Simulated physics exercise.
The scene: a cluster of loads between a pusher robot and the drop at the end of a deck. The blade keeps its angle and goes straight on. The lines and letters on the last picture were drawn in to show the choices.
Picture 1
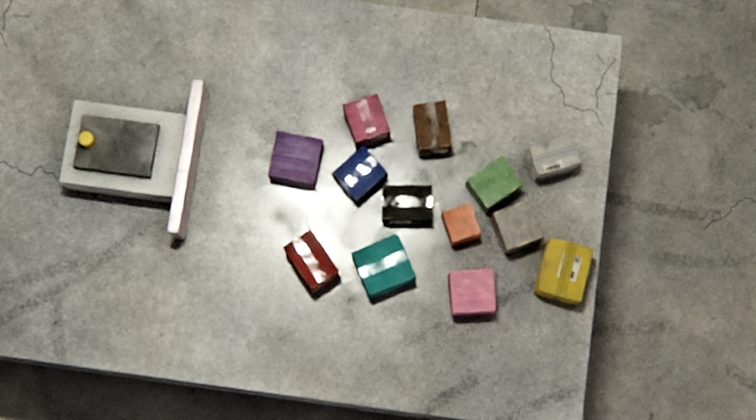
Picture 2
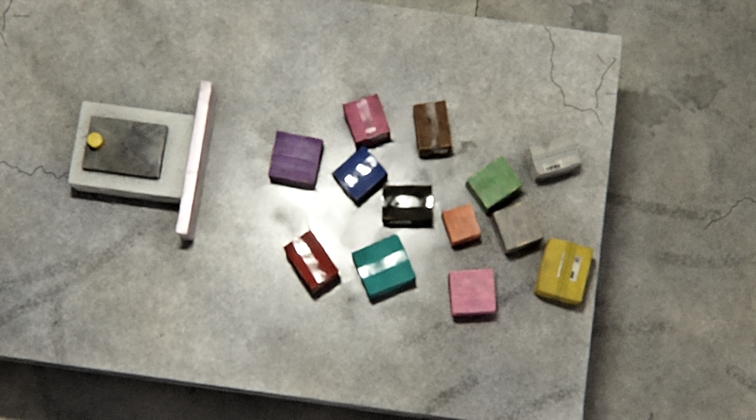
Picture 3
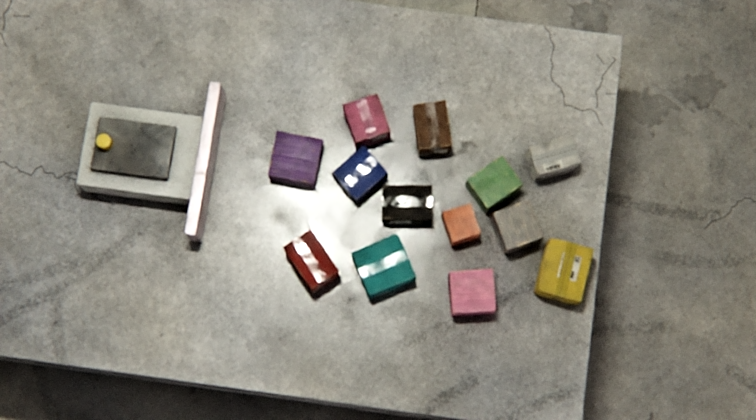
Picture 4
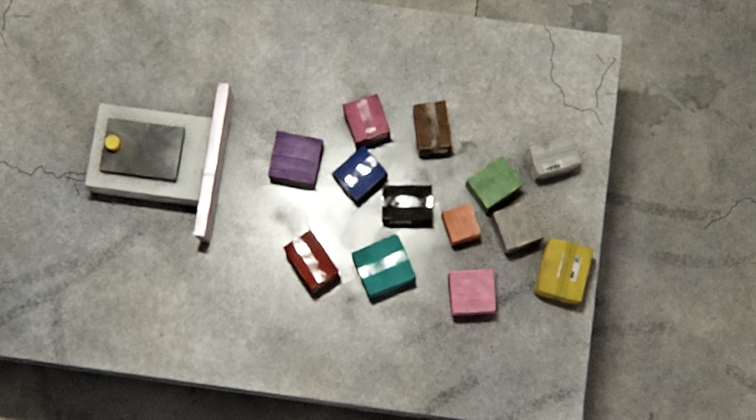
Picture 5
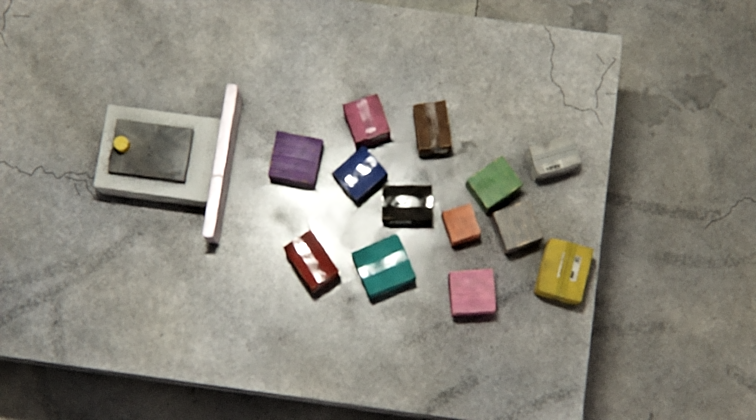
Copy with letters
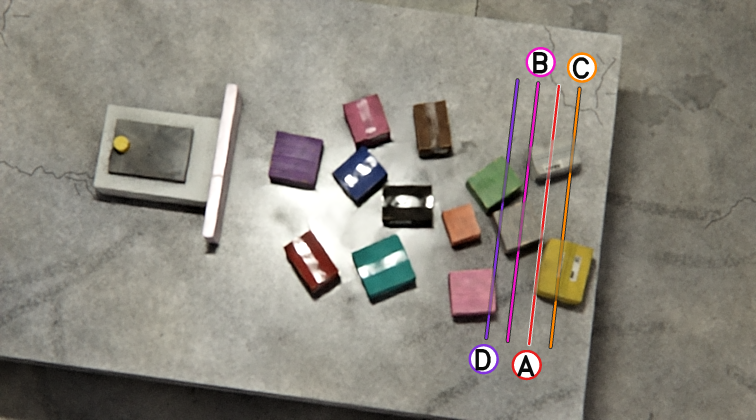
On a cracked grey concrete deck seen from above, a pale robot with a wide, flat pusher blade sits left of a loose cluster of colourful boxes. The robot creeps a short way to the right, narrowing the gap to the purple crate, while the boxes all stay still, untouched.
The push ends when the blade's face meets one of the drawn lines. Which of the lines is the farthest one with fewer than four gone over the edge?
It should halt at B.
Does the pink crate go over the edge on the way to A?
No.
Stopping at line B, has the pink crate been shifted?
Yes.
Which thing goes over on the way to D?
The green crate goes over.
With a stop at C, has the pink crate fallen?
No.
On the copy, A at (544, 213); B at (523, 210); C at (565, 215); D at (502, 207).
On B. First, robot (266, 166); red parcel (345, 275); orange crate (477, 234).
Then, robot (374, 180); white parcel (572, 157); green crate (550, 199).
Finally, robot (459, 192); green crate over the edge; yellow parcel over the edge; two fallen.
By contrast, A drops four; C drops four; D is within the limit but short.
